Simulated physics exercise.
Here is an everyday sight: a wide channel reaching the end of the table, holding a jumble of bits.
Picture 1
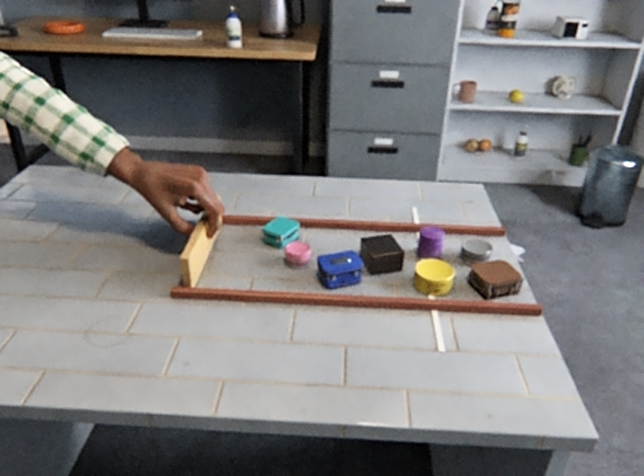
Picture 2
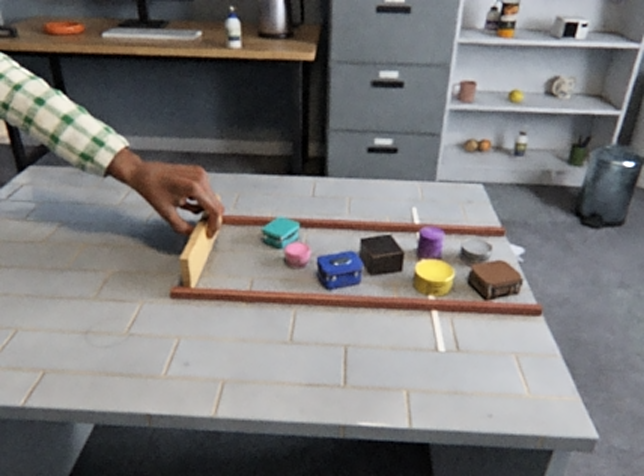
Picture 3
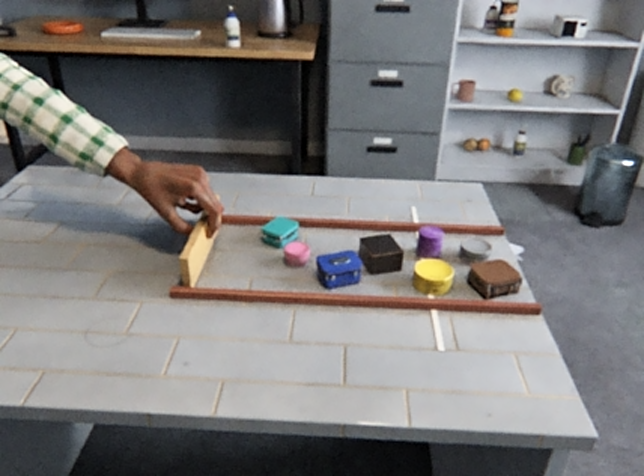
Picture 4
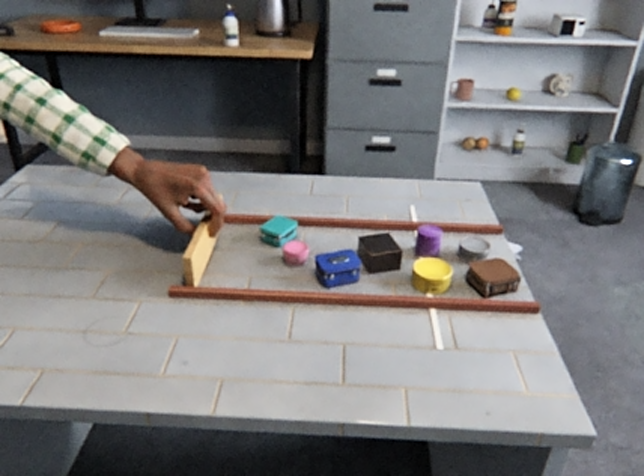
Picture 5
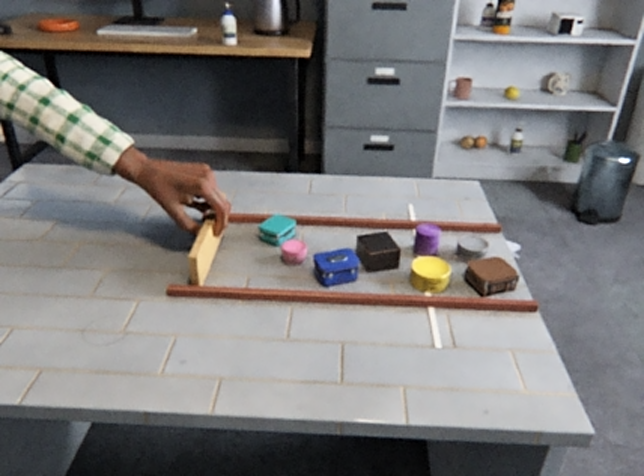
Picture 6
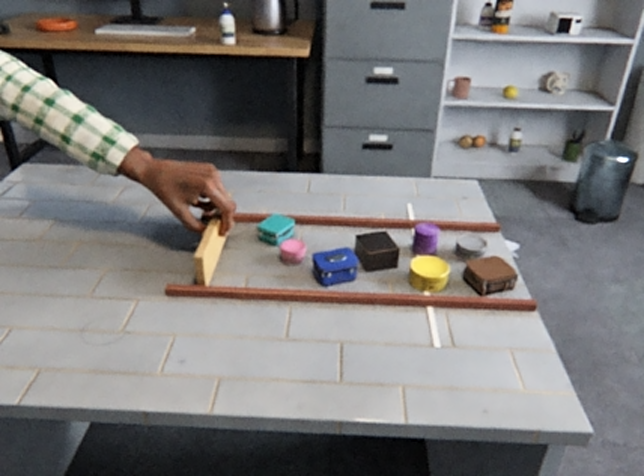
A hand in a checked sleeve slowly sliding a wooden board slightly right between two rails, small colourful cases and tins sitting still.
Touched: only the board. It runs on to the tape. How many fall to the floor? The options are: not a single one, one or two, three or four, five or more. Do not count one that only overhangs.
Answer: Not a single one.
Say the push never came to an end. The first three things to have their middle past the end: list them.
Earliest first - brown case, grey pot, yellow tub.
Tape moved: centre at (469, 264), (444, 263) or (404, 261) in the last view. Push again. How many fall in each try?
It would be 3, 1 and 0.
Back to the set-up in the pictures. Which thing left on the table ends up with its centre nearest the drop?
The brown case.
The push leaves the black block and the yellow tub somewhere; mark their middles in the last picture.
Black block at about (453, 250), yellow tub at about (484, 275).
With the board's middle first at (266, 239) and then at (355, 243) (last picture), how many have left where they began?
Tally at point one: 1; at point two: 4.
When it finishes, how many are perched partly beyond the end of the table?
1 is the number.
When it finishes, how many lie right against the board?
The count comes out at 3.
Soon after, none off yet; brown case at rest near (489, 276); grey pot at rest near (471, 249); purple lid at rest near (426, 240).
At rest, the number that fall off is zero.
